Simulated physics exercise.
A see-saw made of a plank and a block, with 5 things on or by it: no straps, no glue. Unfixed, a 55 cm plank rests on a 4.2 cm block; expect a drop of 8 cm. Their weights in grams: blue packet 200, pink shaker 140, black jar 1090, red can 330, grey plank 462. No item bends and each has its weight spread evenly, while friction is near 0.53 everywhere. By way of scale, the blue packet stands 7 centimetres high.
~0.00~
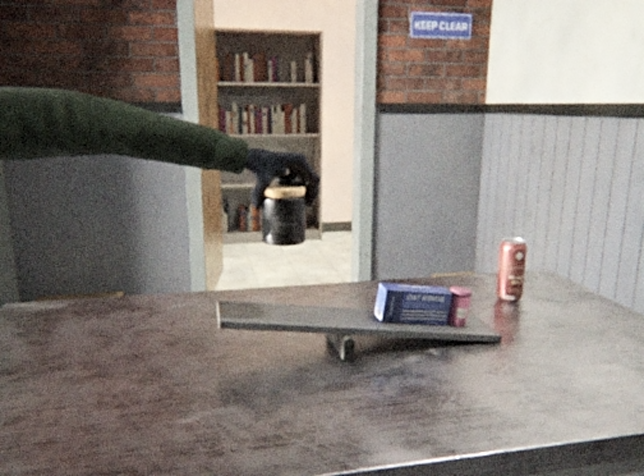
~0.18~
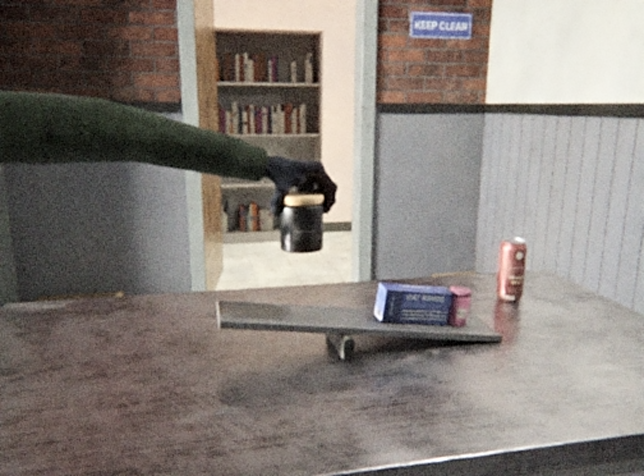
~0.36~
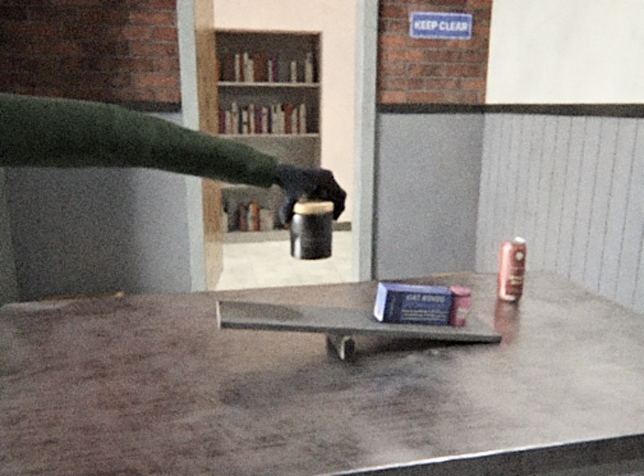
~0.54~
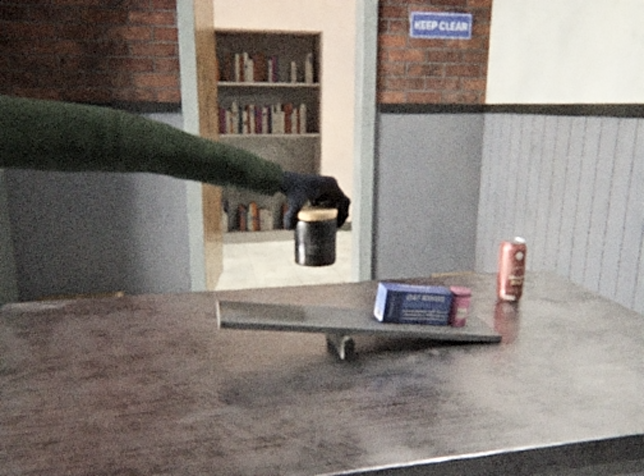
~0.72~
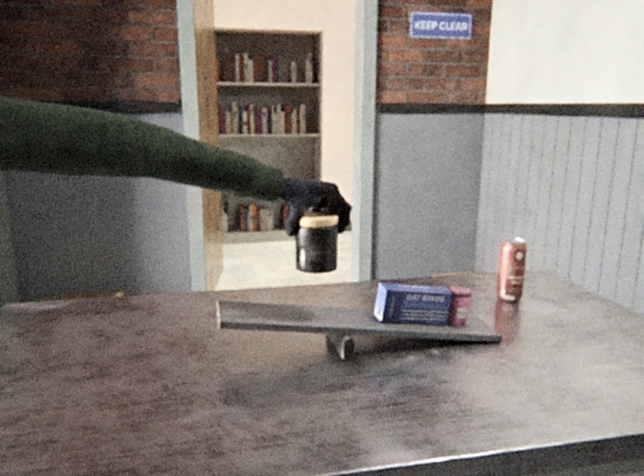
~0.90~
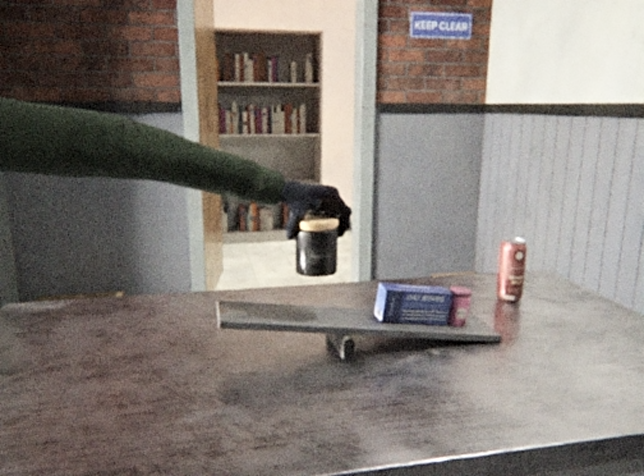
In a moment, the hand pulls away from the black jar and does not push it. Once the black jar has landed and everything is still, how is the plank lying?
The plank is tilted as at the start.
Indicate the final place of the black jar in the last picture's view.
It ends up at about (321, 291).
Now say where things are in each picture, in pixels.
In the first picture, 8 cm still to go; black jar (283, 214); blue packet (413, 304).
In the second picture, 5 cm still to go; black jar (302, 222); red can (511, 270).
In the third picture, 3 cm still to go; black jar (312, 229); blue packet (413, 304).
In the fourth picture, 2 cm still to go; black jar (315, 236); red can (511, 270).
In the fifth picture, 1 cm still to go; black jar (316, 242); blue packet (413, 304).
Held still over the plank; black jar (316, 245); red can (511, 270), in the sixth picture.
After 1.10 s, plank at 8°, leaning as at the start; black jar moved 5 cm near (316, 272).
After 1.20 s, plank at 2°, tipped the other way; black jar 10° off upright near (320, 291); pink shaker 9° off upright; blue packet 9° off upright.
After 1.40 s, plank at 3°, tipped the other way; black jar moved 10 cm near (314, 295); pink shaker 12° off upright; blue packet 10° off upright.
After 1.60 s, plank at 8°, leaning as at the start; black jar 9° off upright near (321, 290).
In the end (2.0 s), plank at 8°, leaning as at the start; not toppled but over 4 cm from the start, black jar; the other 4 under 4 cm from the start. At the end, from the last picture's camera, black jar near (321, 291). The plank lies as before.
